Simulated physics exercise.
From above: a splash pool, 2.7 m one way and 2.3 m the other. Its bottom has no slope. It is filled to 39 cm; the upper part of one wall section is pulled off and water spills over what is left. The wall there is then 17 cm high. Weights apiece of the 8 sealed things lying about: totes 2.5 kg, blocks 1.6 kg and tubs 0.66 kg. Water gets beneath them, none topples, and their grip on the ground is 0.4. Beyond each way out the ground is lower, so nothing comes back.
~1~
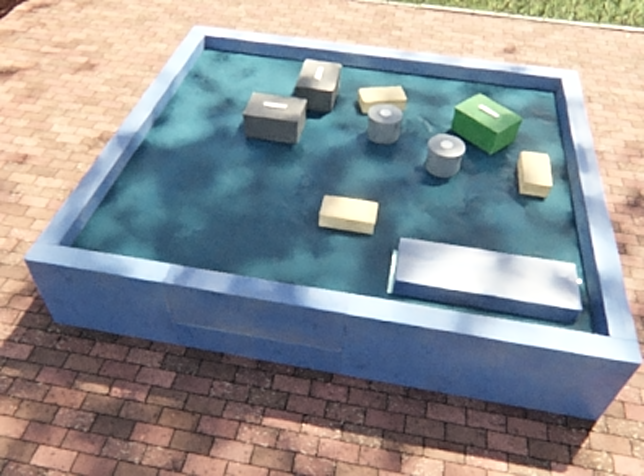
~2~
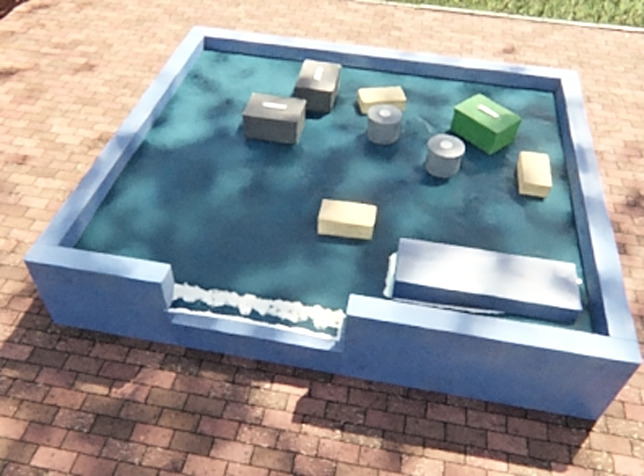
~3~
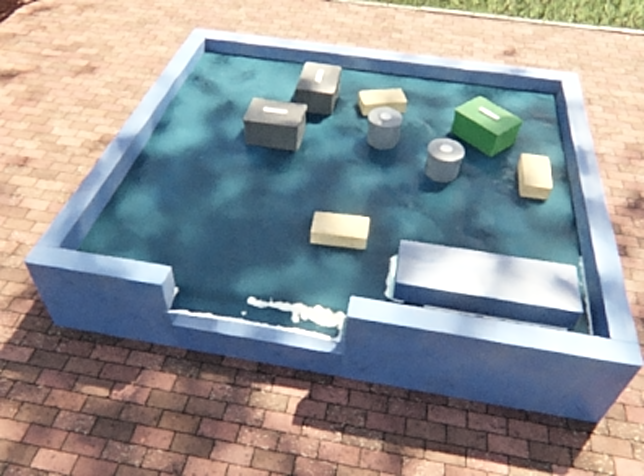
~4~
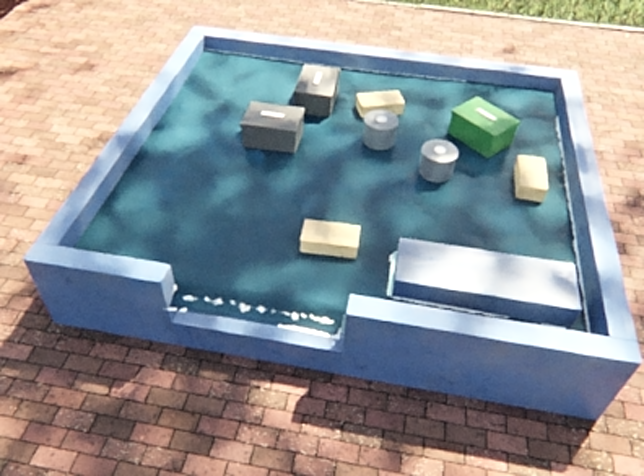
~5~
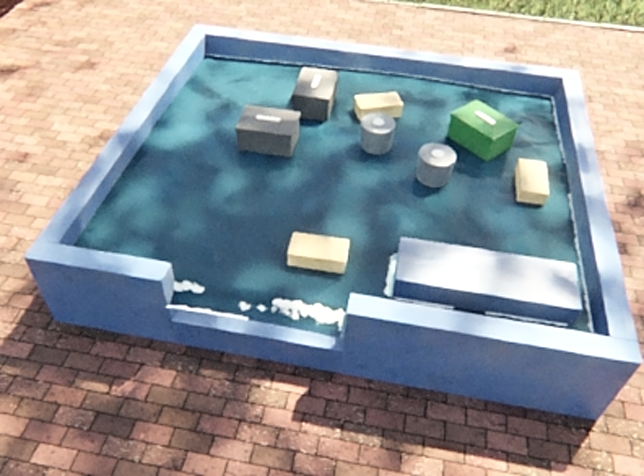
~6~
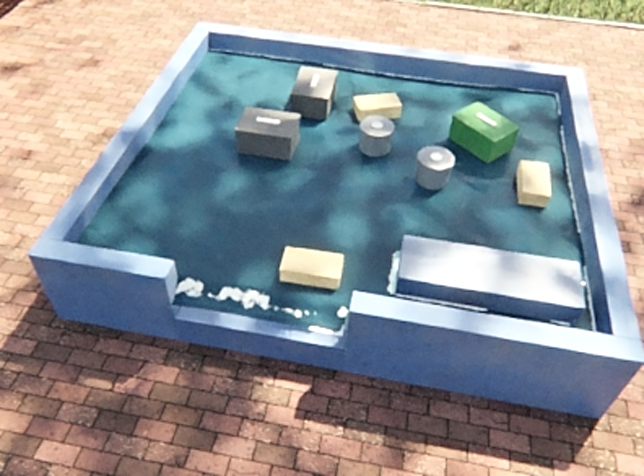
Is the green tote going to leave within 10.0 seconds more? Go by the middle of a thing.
The green tote stays inside.
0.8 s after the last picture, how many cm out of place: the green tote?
Roughly 10 cm by then.
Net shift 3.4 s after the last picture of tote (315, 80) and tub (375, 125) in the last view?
In that order: 20 cm, 30 cm.
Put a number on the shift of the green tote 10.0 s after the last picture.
About 30 cm.
Then, 0.8 s after the last picture the green tote is near (481, 121), 0.1 m from its start, afloat; 1 of 8 are out; 7 afloat.
Then, 3.4 s after the last picture the green tote is near (475, 129), 0.2 m from its start, afloat; 1 of 8 are out; 7 afloat.
Then, 6.0 s after the last picture the green tote is near (471, 136), 0.2 m from its start, afloat; 1 of 8 are out; 7 afloat.
Then, 10.0 s after the last picture the green tote is near (460, 145), 0.3 m from its start, afloat; 1 of 8 are out; 7 afloat.
